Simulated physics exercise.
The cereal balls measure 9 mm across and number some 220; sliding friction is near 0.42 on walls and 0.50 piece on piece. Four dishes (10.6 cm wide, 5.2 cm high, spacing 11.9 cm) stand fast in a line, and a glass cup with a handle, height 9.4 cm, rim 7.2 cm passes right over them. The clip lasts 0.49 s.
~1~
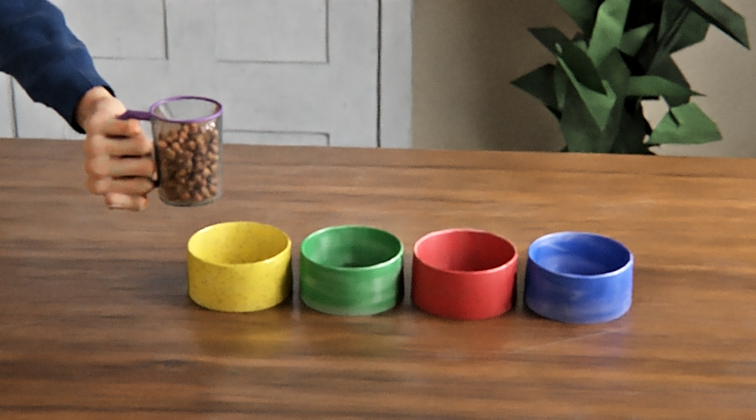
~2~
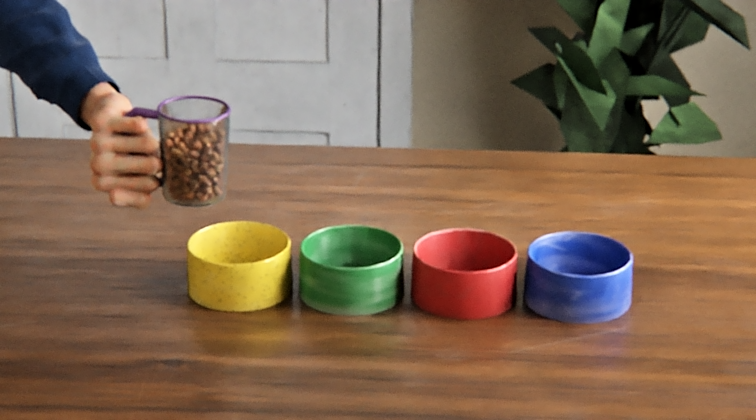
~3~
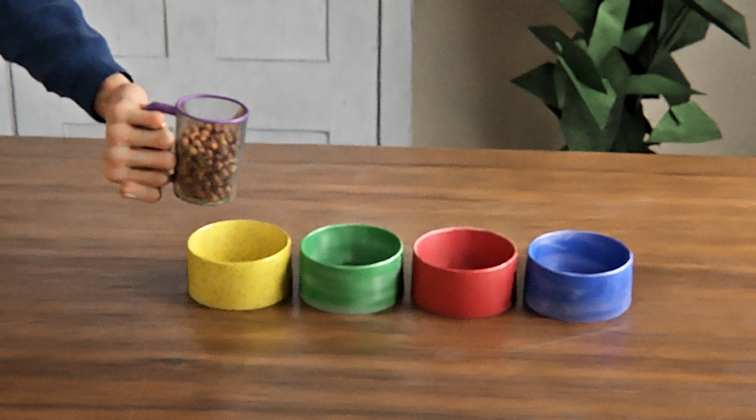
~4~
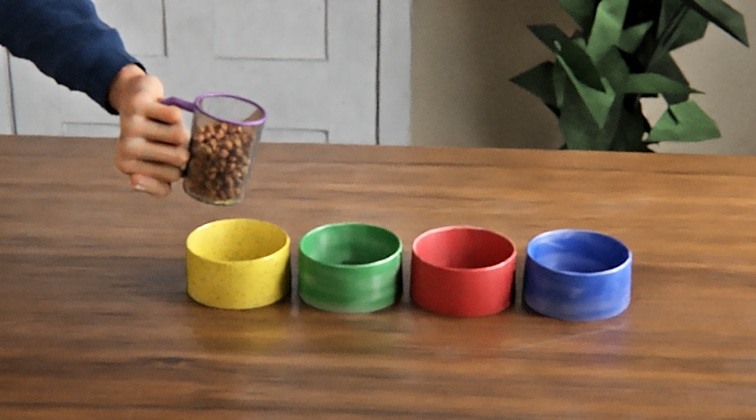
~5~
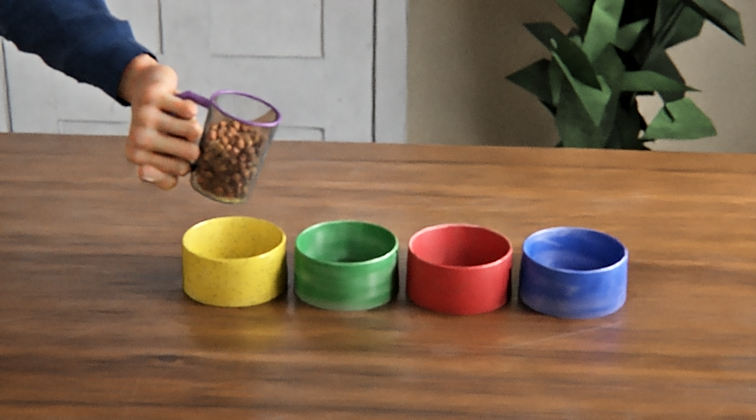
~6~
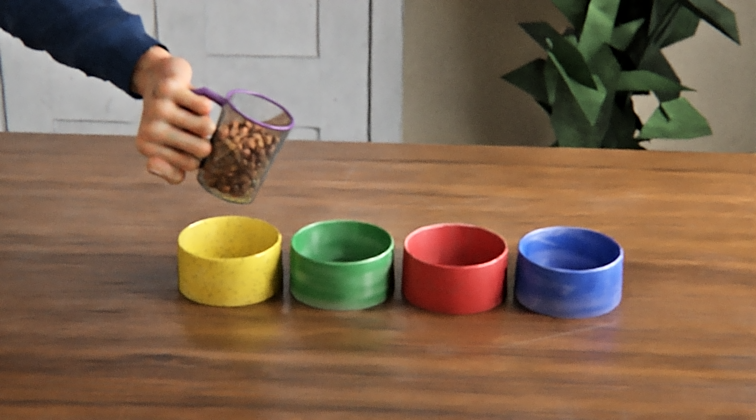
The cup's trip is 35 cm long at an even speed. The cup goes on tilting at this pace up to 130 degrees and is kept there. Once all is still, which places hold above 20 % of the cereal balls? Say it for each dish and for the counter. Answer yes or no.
Red dish: No; blue dish: Yes; green dish: No; yellow dish: No; on the counter: No.
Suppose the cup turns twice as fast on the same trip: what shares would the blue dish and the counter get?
Blue 0; counter 20.
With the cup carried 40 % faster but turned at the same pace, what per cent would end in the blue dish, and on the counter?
Blue 100; counter 0.
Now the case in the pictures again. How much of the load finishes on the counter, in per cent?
Roughly 0 per cent.
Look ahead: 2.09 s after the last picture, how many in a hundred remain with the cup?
About 0 per cent.
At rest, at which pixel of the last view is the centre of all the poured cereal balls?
Near (574, 278).
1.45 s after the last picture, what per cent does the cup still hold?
About 90 per cent.
Then, 0.87 s after the last picture, tilt 73 degrees; cup holds 100 %.
Then, 1.45 s after the last picture, tilt 106 degrees; cup holds 90 %, blue 5 %.
Then, 2.09 s after the last picture, tilt 130 degrees; cup holds 0 %, blue 95 %.
In the end, red 0 %, blue 95 %, green 0 %, yellow 0 %, counter 0 %.
